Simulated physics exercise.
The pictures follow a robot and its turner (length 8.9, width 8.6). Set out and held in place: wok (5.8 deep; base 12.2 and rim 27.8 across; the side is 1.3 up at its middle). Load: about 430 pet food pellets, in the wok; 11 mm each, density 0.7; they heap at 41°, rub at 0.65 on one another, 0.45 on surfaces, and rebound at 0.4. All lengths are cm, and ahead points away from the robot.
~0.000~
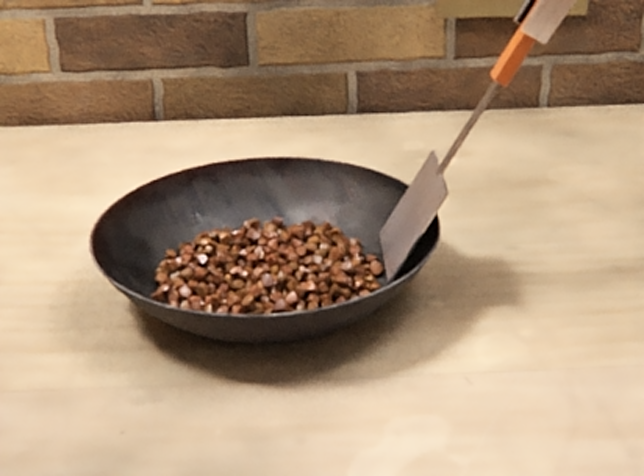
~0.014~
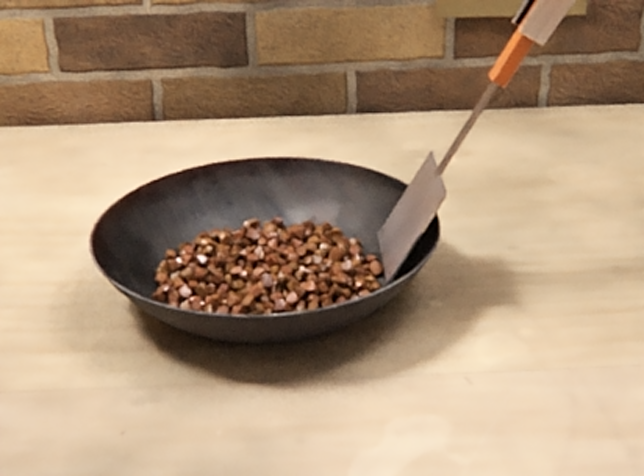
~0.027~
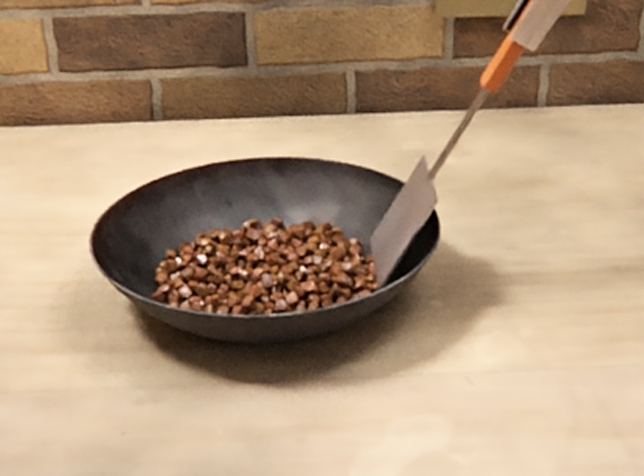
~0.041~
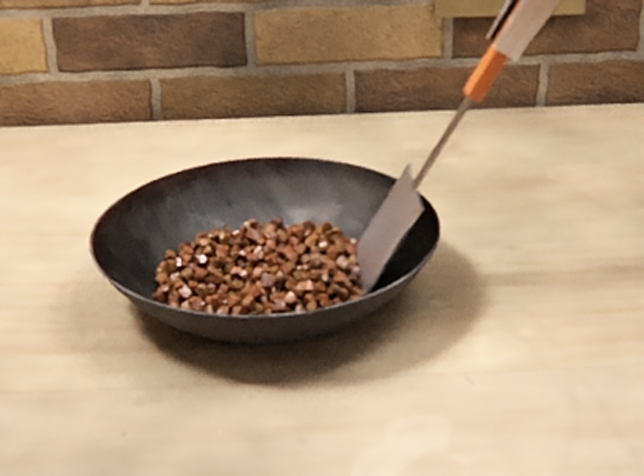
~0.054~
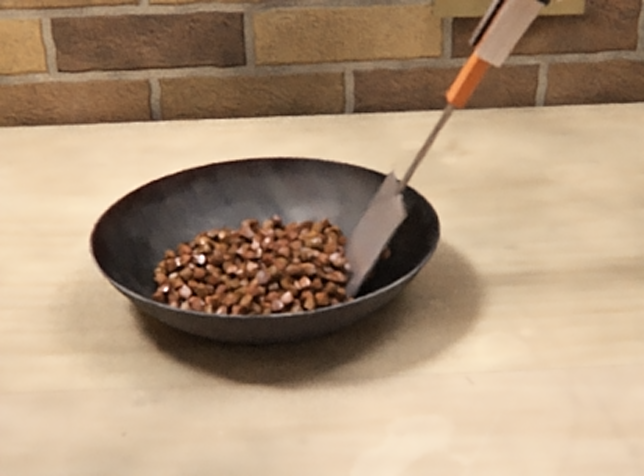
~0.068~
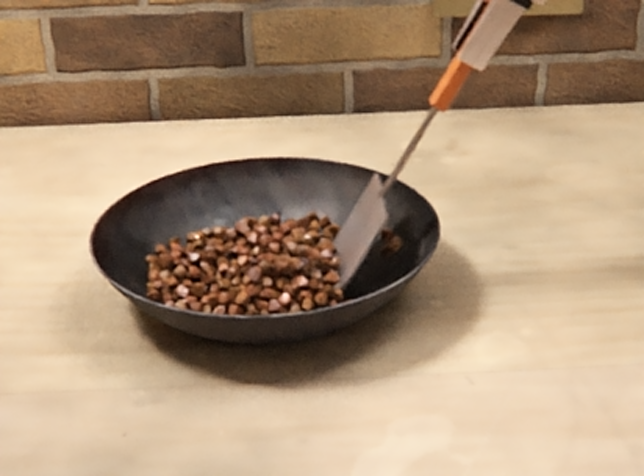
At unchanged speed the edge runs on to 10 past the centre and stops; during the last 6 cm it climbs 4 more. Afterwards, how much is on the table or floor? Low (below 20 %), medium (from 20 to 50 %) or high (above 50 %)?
On the table or floor the share is medium, from 20 to 50 %.
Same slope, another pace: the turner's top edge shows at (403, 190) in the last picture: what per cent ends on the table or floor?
About 25 per cent.
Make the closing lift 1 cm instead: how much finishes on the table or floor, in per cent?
About 45 per cent.
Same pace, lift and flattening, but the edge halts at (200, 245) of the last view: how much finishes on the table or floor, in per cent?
Some 5 per cent.
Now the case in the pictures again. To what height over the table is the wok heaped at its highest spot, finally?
Roughly 5.5 cm.
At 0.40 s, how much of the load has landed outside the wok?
Some 15 per cent.
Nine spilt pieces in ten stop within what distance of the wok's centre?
Some 45 cm.
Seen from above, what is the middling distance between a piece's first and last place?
About 7 cm.
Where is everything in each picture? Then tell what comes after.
The turner top edge at (441, 171), sloping 60°; upper third of the load around (269, 270), from x 160 to 375, top at y 225; 427 in the wok, in the first picture.
The turner top edge at (439, 172), sloping 60°; upper third of the load around (269, 270), from x 160 to 375, top at y 225, in the second picture.
The turner top edge at (430, 177), sloping 60°; upper third of the load around (269, 270), from x 160 to 375, top at y 225, in the third picture.
The turner top edge at (415, 185), sloping 60°; upper third of the load around (272, 266), from x 160 to 375, top at y 225, in the fourth picture.
The turner top edge at (399, 191), sloping 60°; upper third of the load around (273, 263), from x 160 to 385, top at y 220, in the fifth picture.
The turner top edge at (382, 195), sloping 60°; upper third of the load around (264, 258), from x 150 to 395, top at y 215; 427 in the wok, in the sixth picture.
After 0.12 s, sloping 60°, highest piece 13 above the table; 425 in the wok, 2 on the blade or in flight.
After 0.18 s, sloping 60°, highest piece 20 above the table; 418 in the wok, 9 on the blade or in flight.
After 0.40 s, sloping 60°, highest piece 17 above the table; 294 in the wok, 72 on the table or floor, 61 on the blade or in flight.
After 1.45 s, sloping 60°, highest piece 5 above the table; 293 in the wok, 134 on the table or floor.
In the end, 293 in the wok, 134 on the table or floor. That is 31 % on the table or floor.
